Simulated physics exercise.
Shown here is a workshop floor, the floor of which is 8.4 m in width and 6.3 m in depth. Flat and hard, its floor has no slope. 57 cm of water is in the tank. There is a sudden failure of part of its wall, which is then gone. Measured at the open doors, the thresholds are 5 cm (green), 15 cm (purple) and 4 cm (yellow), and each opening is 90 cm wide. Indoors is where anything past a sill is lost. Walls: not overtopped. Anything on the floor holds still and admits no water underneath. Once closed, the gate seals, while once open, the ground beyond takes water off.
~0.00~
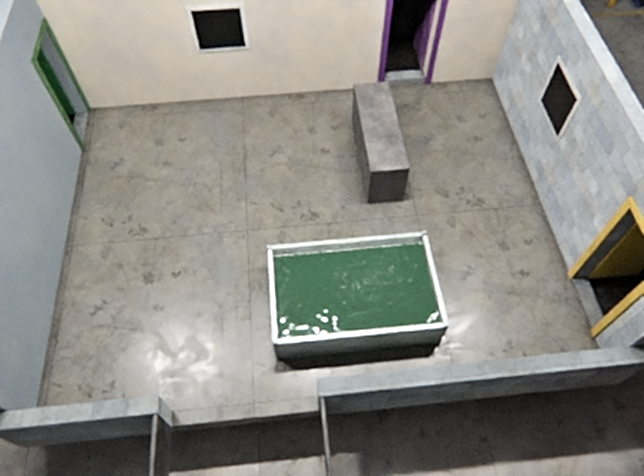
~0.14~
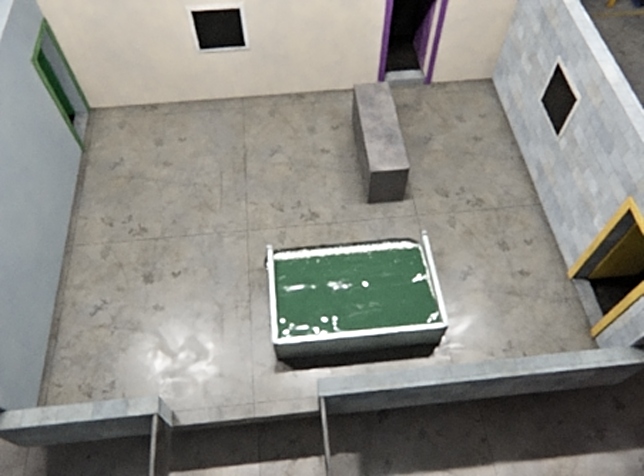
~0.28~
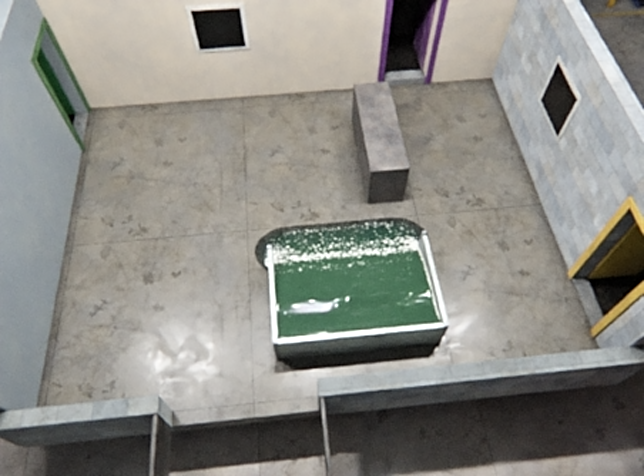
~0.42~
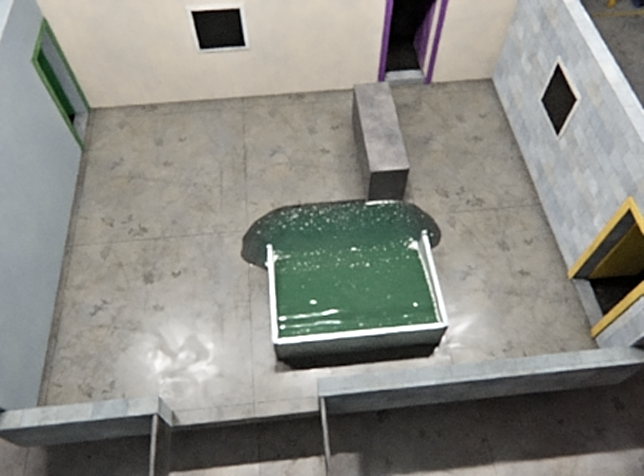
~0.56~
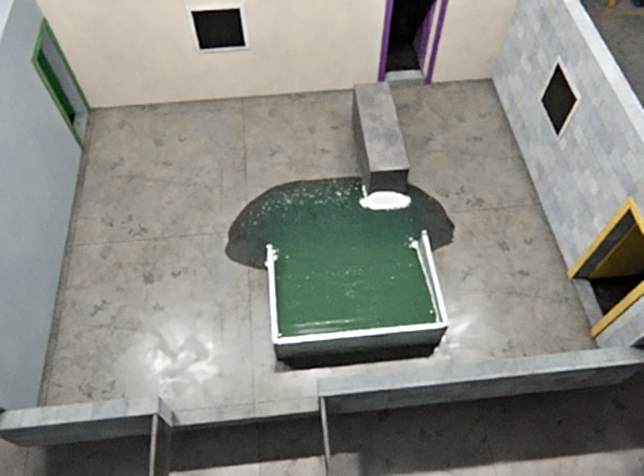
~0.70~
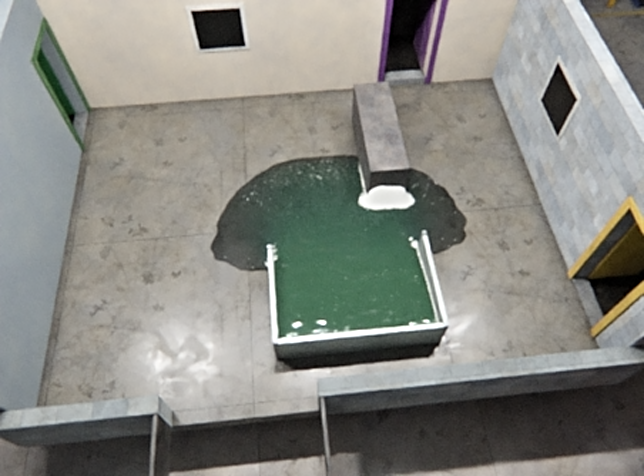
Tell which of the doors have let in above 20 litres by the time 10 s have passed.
The water let in: At the green door it is above the limit; at the purple door it stays below the limit; at the yellow door it stays below the limit.
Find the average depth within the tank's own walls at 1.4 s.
About 23 cm.
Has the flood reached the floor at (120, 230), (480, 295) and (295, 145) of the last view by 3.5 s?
Going through the three points: Not yet touched, then not yet touched, then awash.
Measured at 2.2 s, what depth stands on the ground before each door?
Green 0 cm, purple 3 cm, yellow 0 cm.
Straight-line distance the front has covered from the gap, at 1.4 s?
Roughly 4.2 metres out.
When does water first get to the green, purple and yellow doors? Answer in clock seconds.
Times - green 3.2 s, purple 2.0 s, yellow 3.2 s.
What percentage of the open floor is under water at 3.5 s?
About 55 per cent.
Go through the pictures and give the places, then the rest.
The first picture shows still water, 57 cm deep, in the tank at (354, 287).
In the second picture, the front is at (271, 259), 1.3 m from the gap at (347, 257); 0.6 m2 of floor is under water; 57 cm left at the back of the tank.
In the third picture, the front is at (263, 244), 1.5 m from the gap at (347, 258); 1.8 m2 of floor is under water; 57 cm left at the back of the tank.
In the fourth picture, the front is at (252, 233), 1.7 m from the gap at (347, 258); 3.3 m2 of floor is under water; 52 cm left at the back of the tank.
In the fifth picture, the front is at (251, 208), 2.0 m from the gap at (347, 258); 4.7 m2 of floor is under water; 48 cm left at the back of the tank.
In the sixth picture, the front is at (269, 173), 2.4 m from the gap at (347, 258); 6.3 m2 of floor is under water; 46 cm left at the back of the tank.
After 1.4 s water covers 30 % of the floor and is deepest (34 cm) near (377, 214); green door not reached, purple door not reached, yellow door not reached.
After 2.2 s water covers 45 % of the floor and is deepest (30 cm) near (311, 97); green door not reached, purple door 3 cm at the sill, 0 L in, yellow door not reached.
After 3.5 s water covers 55 % of the floor and is deepest (22 cm) near (491, 89); green door 12 cm at the sill, 8 L in, purple door 5 cm at the sill, 0 L in, yellow door 2 cm at the sill, 0 L in.
After 6.0 s water covers 70 % of the floor and is deepest (12 cm) near (85, 140); green door 13 cm at the sill, 165 L in, purple door 6 cm at the sill, 0 L in, yellow door 2 cm at the sill, 0 L in.
After 10.0 s water covers 90 % of the floor and is deepest (8 cm) near (493, 375); green door 5 cm at the sill, 202 L in, purple door 5 cm at the sill, 0 L in, yellow door 4 cm at the sill, 0 L in.
